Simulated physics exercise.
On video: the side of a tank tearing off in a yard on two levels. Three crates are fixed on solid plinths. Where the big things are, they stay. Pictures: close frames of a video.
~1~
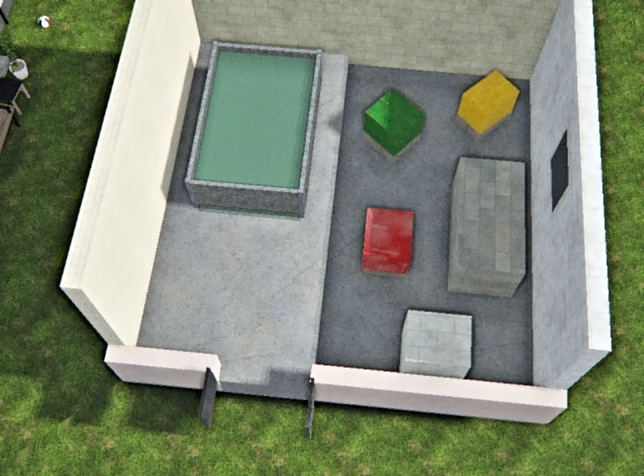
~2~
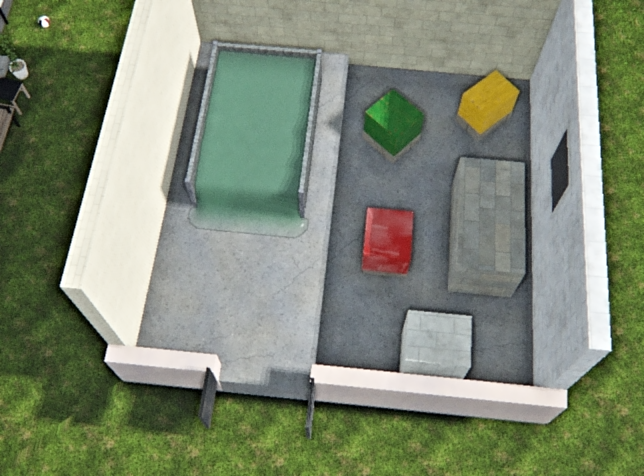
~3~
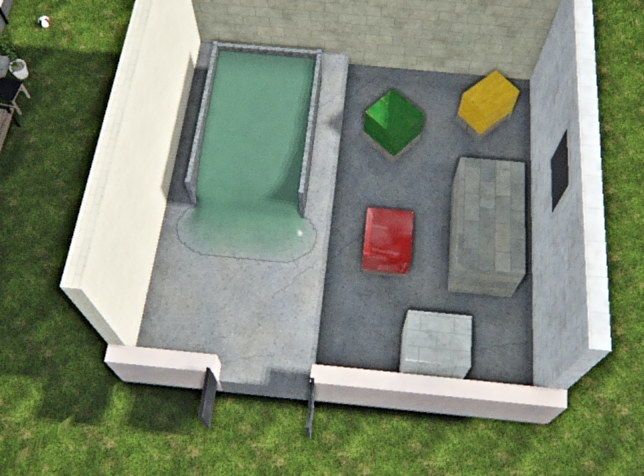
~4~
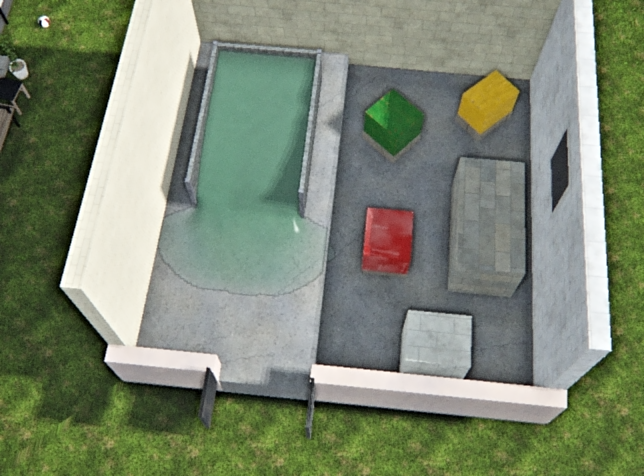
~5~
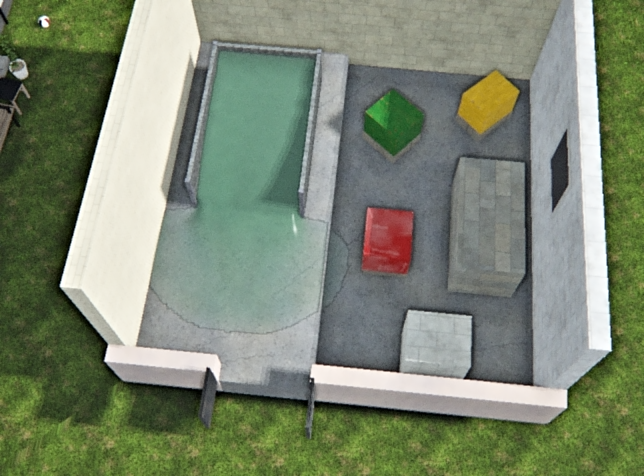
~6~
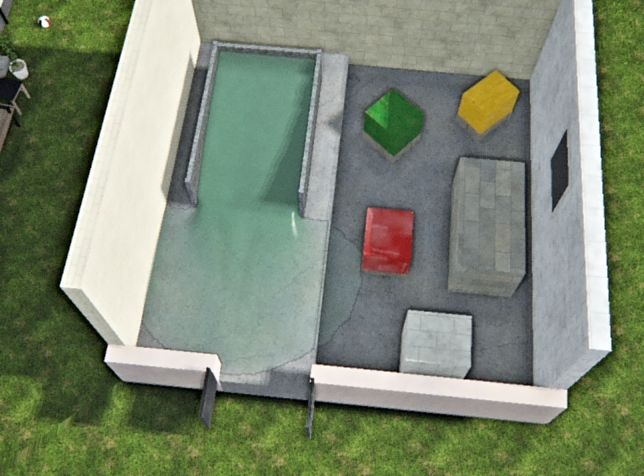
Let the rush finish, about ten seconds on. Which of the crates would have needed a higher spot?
Result: Green crate: Dry; red crate: Wet; yellow crate: Dry.
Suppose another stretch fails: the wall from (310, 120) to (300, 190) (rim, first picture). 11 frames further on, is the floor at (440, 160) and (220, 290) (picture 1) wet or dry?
Submerged, untouched.
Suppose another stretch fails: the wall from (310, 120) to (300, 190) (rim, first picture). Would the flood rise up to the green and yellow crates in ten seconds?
Green crate: Overtopped; yellow crate: Overtopped.
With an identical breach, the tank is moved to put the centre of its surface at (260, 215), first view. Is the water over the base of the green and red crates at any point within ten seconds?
Then: Green is spared; red remains dry.
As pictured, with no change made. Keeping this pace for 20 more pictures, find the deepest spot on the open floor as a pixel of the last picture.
I'd point to about (387, 385).
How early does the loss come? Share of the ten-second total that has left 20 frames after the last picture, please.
Close to 70 %.
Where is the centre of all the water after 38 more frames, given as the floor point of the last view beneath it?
Somewhere near (319, 238).
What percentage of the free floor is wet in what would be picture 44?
About 80 per cent.
A moment on, water covers 35 % of the floor; the green crate not reached, the red crate water round its plinth, the yellow crate not reached.
Next, water covers 40 % of the floor; the green crate not reached, the red crate water round its plinth, the yellow crate not reached.
Then, water covers 45 % of the floor; the green crate not reached, the red crate water round its plinth, the yellow crate not reached.
Later, water covers 80 % of the floor; the green crate water round its plinth, the red crate water round its plinth, the yellow crate water round its plinth.
In the end, water covers 95 % of the floor; the green crate stayed above the water, the red crate was topped, the yellow crate stayed above the water.
